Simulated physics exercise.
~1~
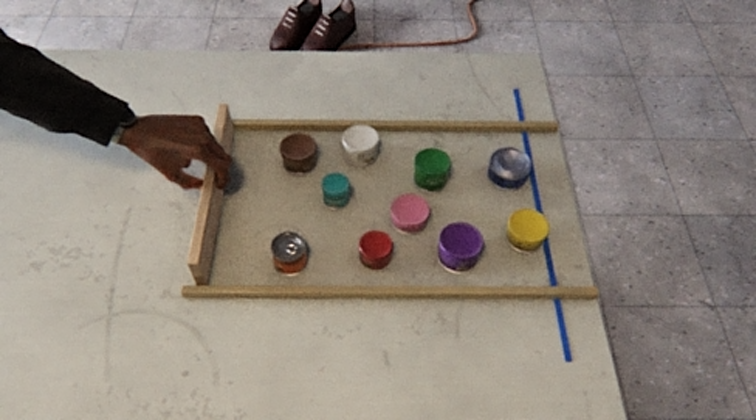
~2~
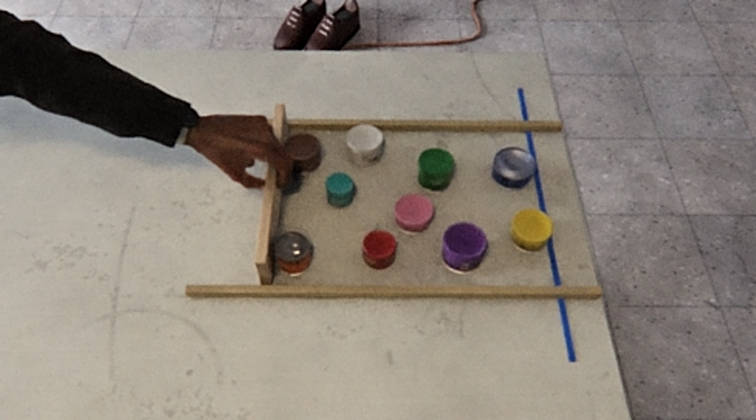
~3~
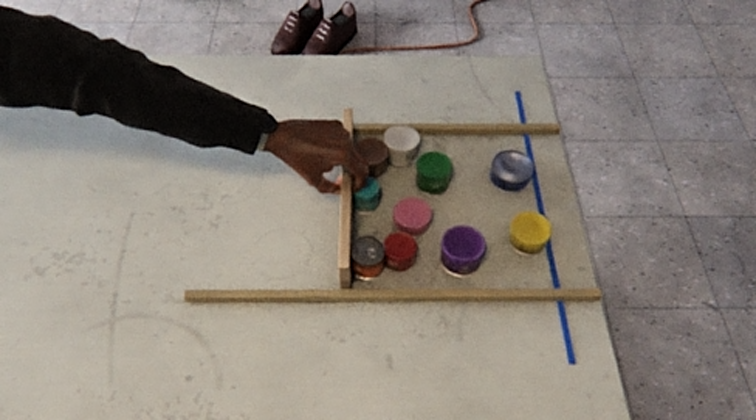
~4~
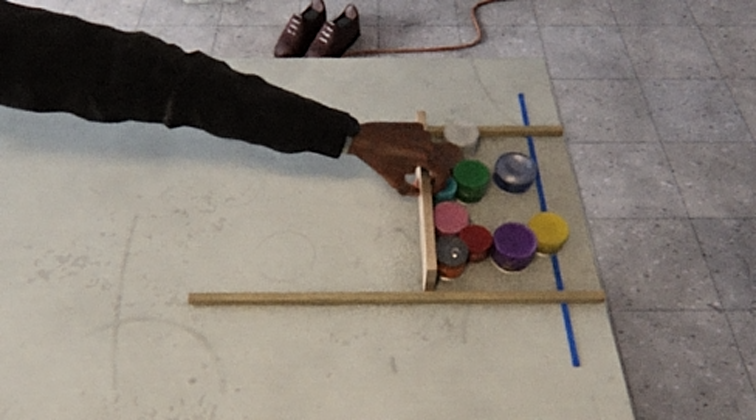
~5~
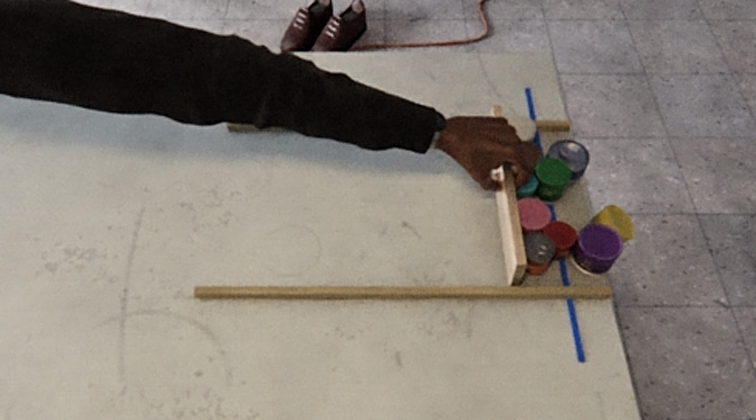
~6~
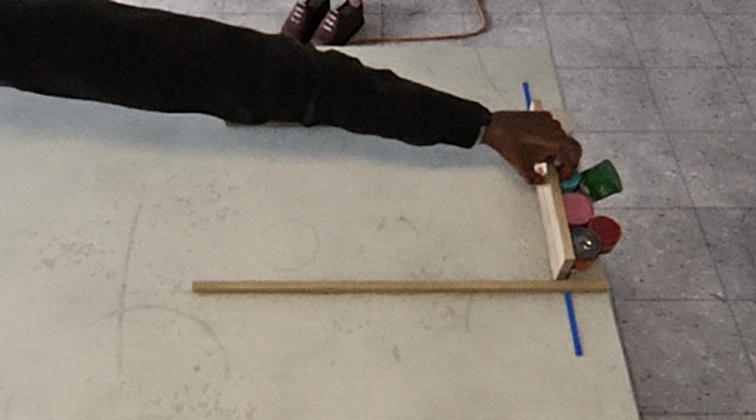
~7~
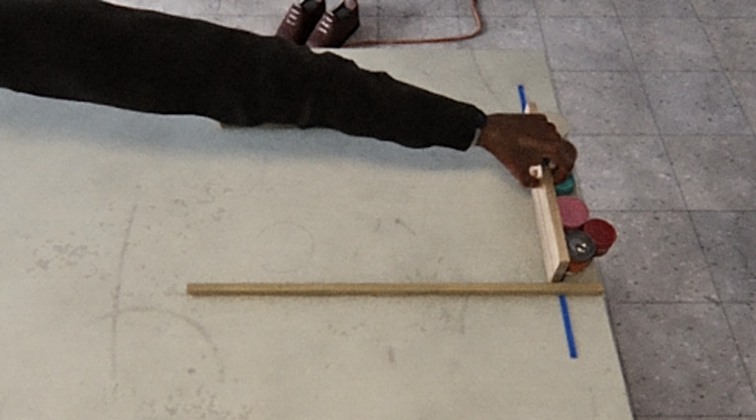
On a pale tabletop above a grey tiled floor, seen from above by a slightly swaying camera, colourful small tubs sit between two wooden rails, with blue tape near the right edge and dark shoes beyond. A dark-sleeved arm holds an upright board at the left and slides it right. It gathers the brown, turquoise, orange and red tubs, then shoves them into the pink, green and purple ones. The yellow one tips at the edge as the crowd passes the tape. Yellow, purple, blue and green ones drop off, and the board stops, leaving the rest bunched against it.
